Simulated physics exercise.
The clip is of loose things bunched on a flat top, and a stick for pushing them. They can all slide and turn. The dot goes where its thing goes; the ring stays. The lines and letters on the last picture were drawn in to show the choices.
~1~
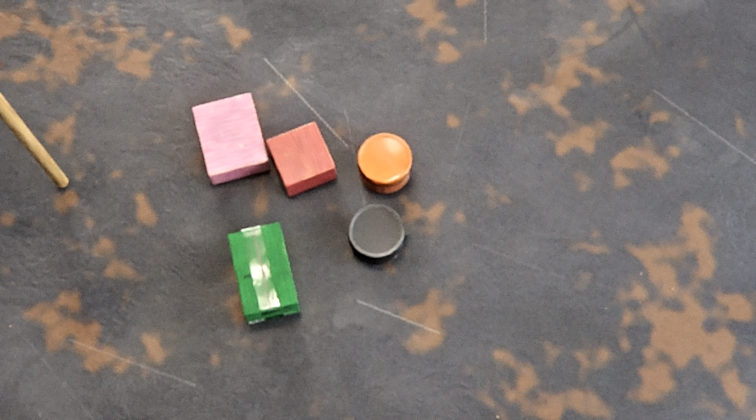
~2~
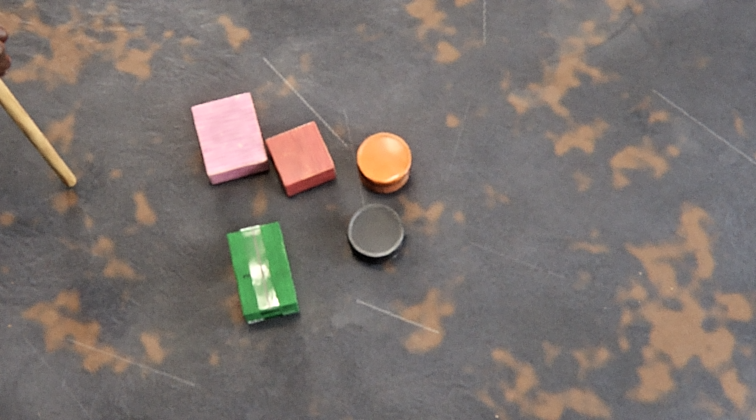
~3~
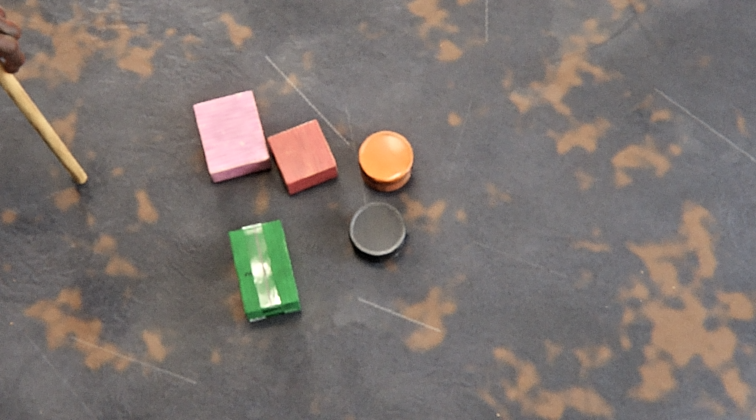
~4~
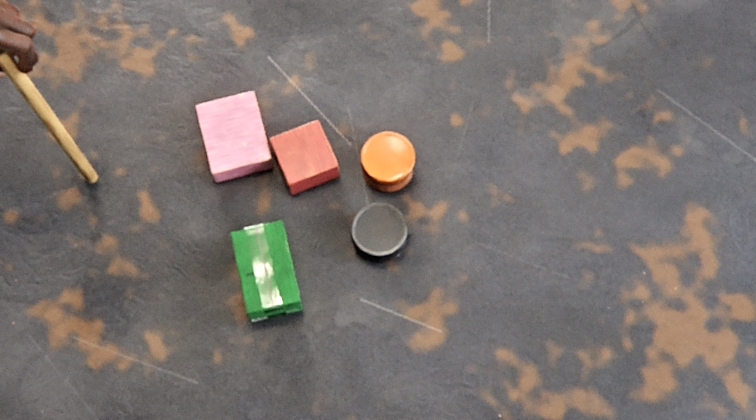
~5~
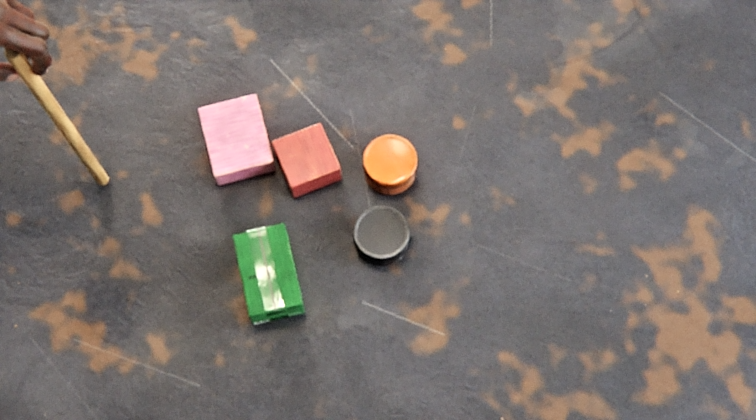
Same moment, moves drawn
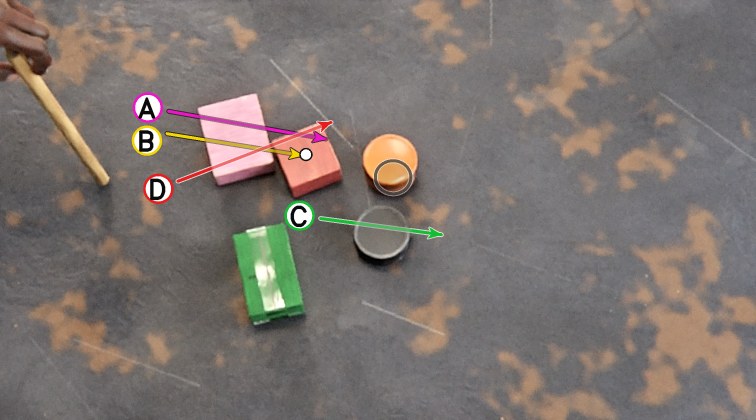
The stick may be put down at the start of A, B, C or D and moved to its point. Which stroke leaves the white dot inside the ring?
Arrow B does it.
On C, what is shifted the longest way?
The black tub goes farthest.
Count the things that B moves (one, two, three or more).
In all, three or more.
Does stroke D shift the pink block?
On that stroke, yes.
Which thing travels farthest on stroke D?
The pink block.
On the marked copy, A from (169, 111) to (326, 139); B from (167, 134) to (303, 156); C from (320, 218) to (442, 235); D from (178, 181) to (331, 122); the ring at (393, 178); the white dot at (306, 155).
With B. Early on, foot of the stick (216, 142); red block (314, 162); pink block (253, 143).
Further on, foot of the stick (265, 150); red block (357, 176); pink block (300, 156).
At the end, foot of the stick (303, 156); red block (393, 184); pink block (337, 165); the dot on the red block is in the ring.
As for the rest, A leaves the dotted thing at (353, 218); C leaves the dotted thing at (307, 161); D leaves the dotted thing at (339, 149).
